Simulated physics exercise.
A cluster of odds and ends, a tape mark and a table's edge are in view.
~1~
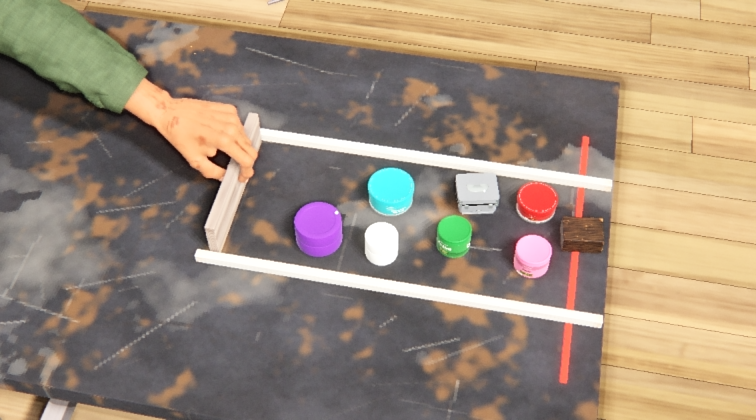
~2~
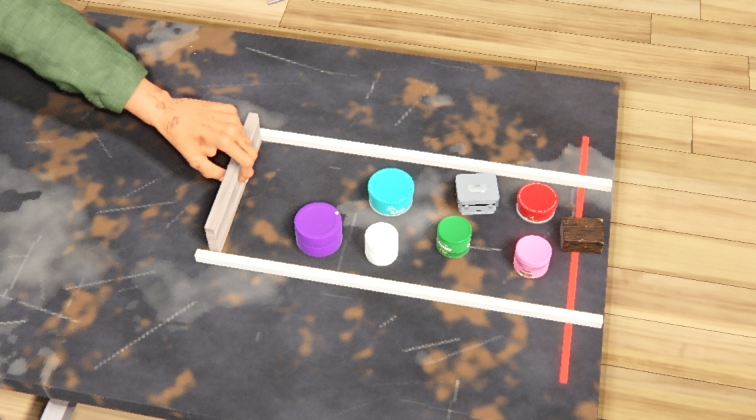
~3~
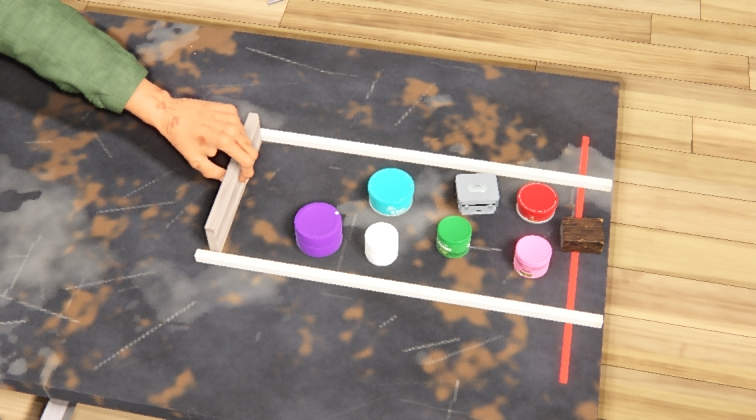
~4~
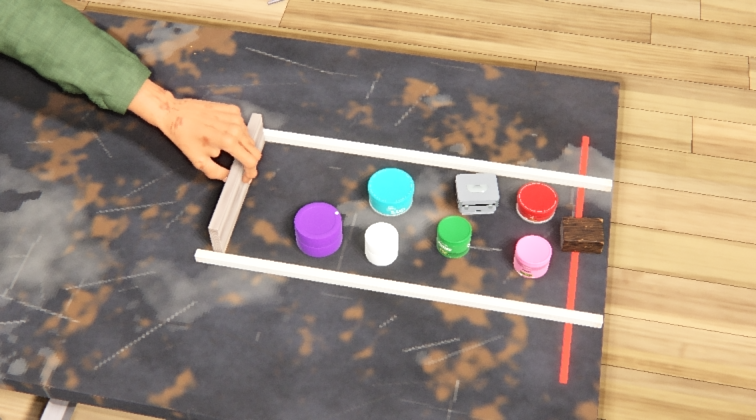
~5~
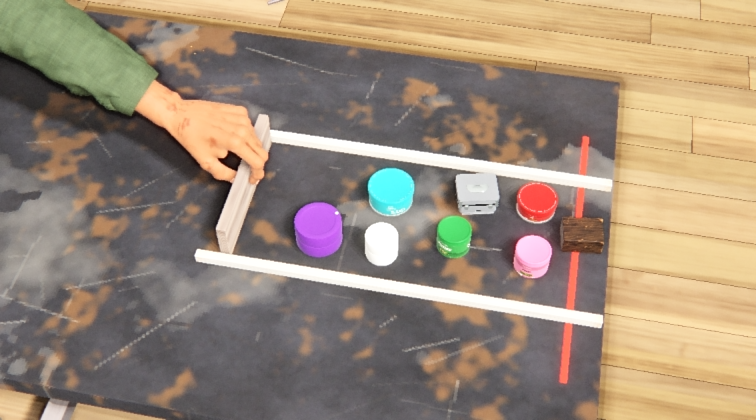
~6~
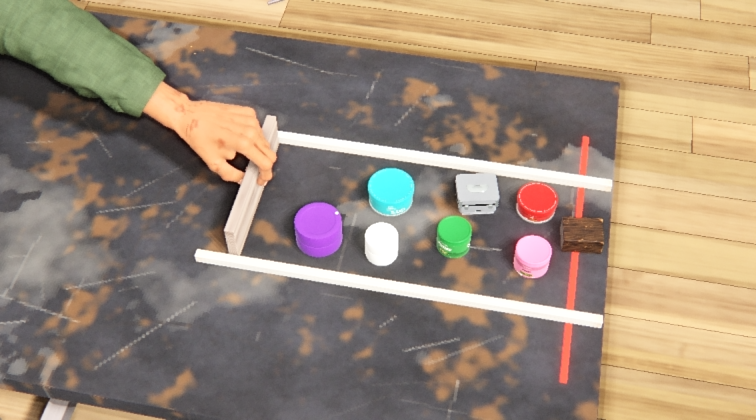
On a dark, mottled tabletop, a hand in a green sleeve holds a board upright at the left end of two white rails, with colourful tubs, a grey case and a dark block between them. The board stays still at first, then slides slightly right toward the purple lid, while the objects remain unmoved.
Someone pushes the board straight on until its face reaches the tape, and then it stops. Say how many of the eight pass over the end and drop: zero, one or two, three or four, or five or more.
The count that falls off is at least five.
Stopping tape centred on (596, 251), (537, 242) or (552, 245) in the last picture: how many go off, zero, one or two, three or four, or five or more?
So in that order I'd say at least five; one or two; 3 or 4.
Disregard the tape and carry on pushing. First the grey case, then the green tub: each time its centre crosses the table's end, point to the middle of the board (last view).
Grey case over the end: About (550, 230). Green tub over the end: About (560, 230).
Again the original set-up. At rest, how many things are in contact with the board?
That comes to 2.
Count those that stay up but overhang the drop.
2 overhanging.
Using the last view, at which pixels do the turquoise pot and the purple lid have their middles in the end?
Final positions - turquoise pot around (603, 217), purple lid around (599, 268).
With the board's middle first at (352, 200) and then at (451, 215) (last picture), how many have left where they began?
First 2 and then 6.
Soon after, none off yet; black block at rest near (582, 235); pink tub at rest near (532, 257); red tin at rest near (537, 203).
By the end, the number that fall off is five or more; fallen, white lid, green tub, grey case, red tin, pink tub and black block.
